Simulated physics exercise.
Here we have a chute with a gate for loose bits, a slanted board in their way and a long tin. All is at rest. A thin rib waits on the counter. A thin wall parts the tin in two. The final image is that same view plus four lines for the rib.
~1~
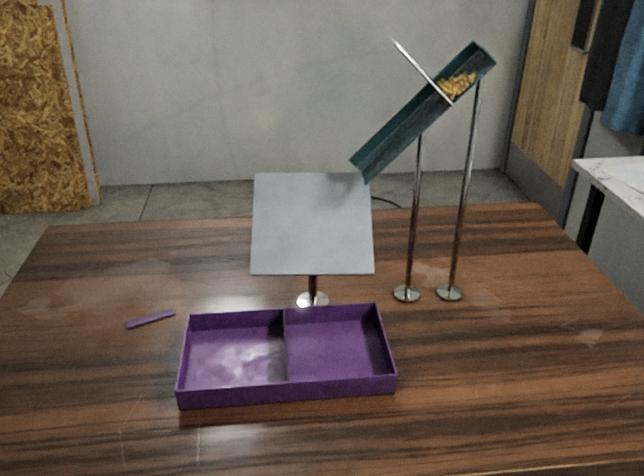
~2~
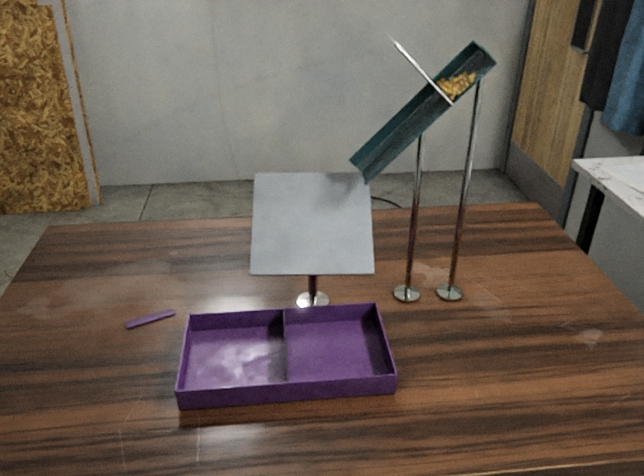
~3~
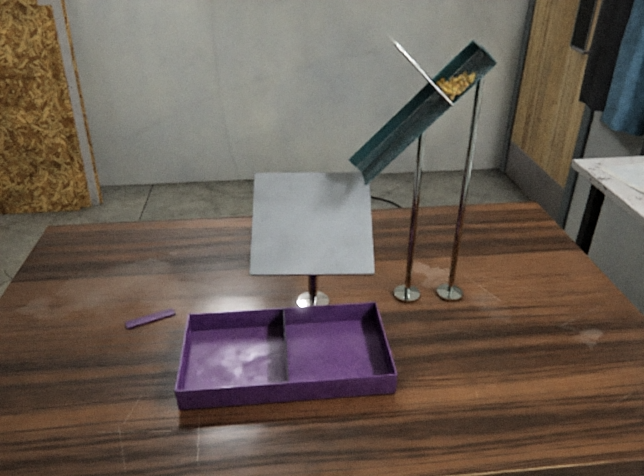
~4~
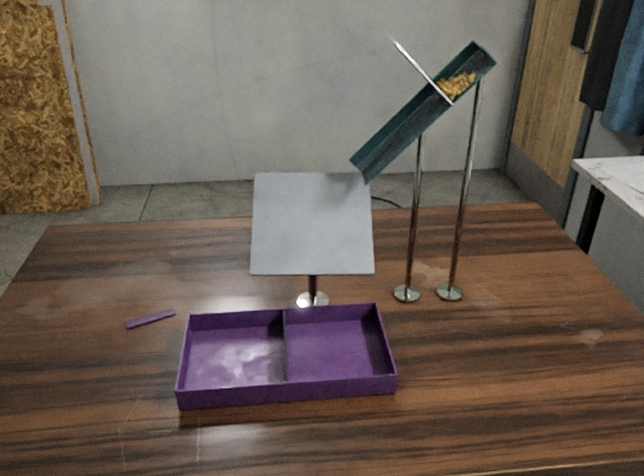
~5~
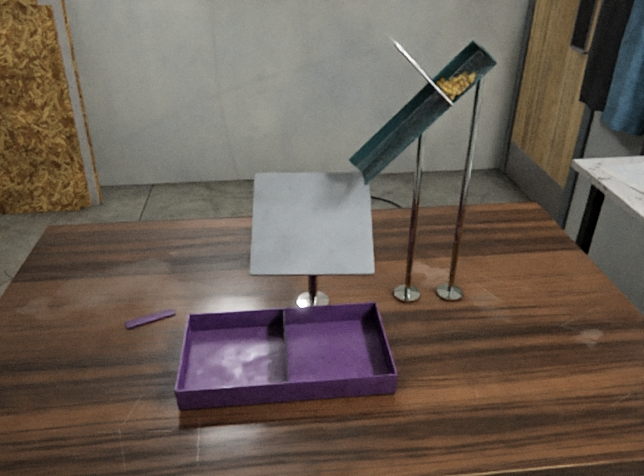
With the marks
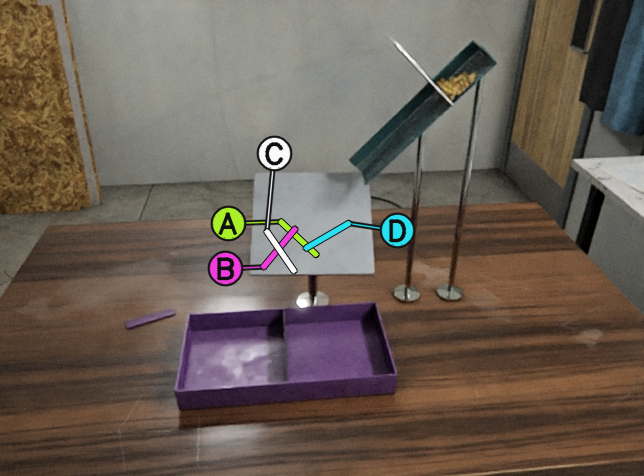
A dark, streaked wooden table fills the lower view in a room with a plain grey wall, seen from the front and slightly above. A purple tin split by a thin wall sits near the middle before a tilted grey board, with a small purple strip at left and a sloping green chute holding yellowish puffs behind a gate at upper right. Nothing moves, and the camera stays still.
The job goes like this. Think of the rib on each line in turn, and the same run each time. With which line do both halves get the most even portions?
Best: B.
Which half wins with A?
More lands on the right.
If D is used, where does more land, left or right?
Left.
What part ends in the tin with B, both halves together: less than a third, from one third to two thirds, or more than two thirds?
It is more than two thirds.
On the marked copy, line A from (280, 221) to (316, 254); line B from (294, 229) to (263, 266); line C from (267, 231) to (293, 270); line D from (348, 223) to (306, 248).
With A, of what is caught, a small share in the left half, all but a few in the right.
With B, of what is caught, close to half in the left half, close to half in the right.
With C, of what is caught, a small share in the left half, all but a few in the right.
With D, of what is caught, all but a few in the left half, only a few in the right.
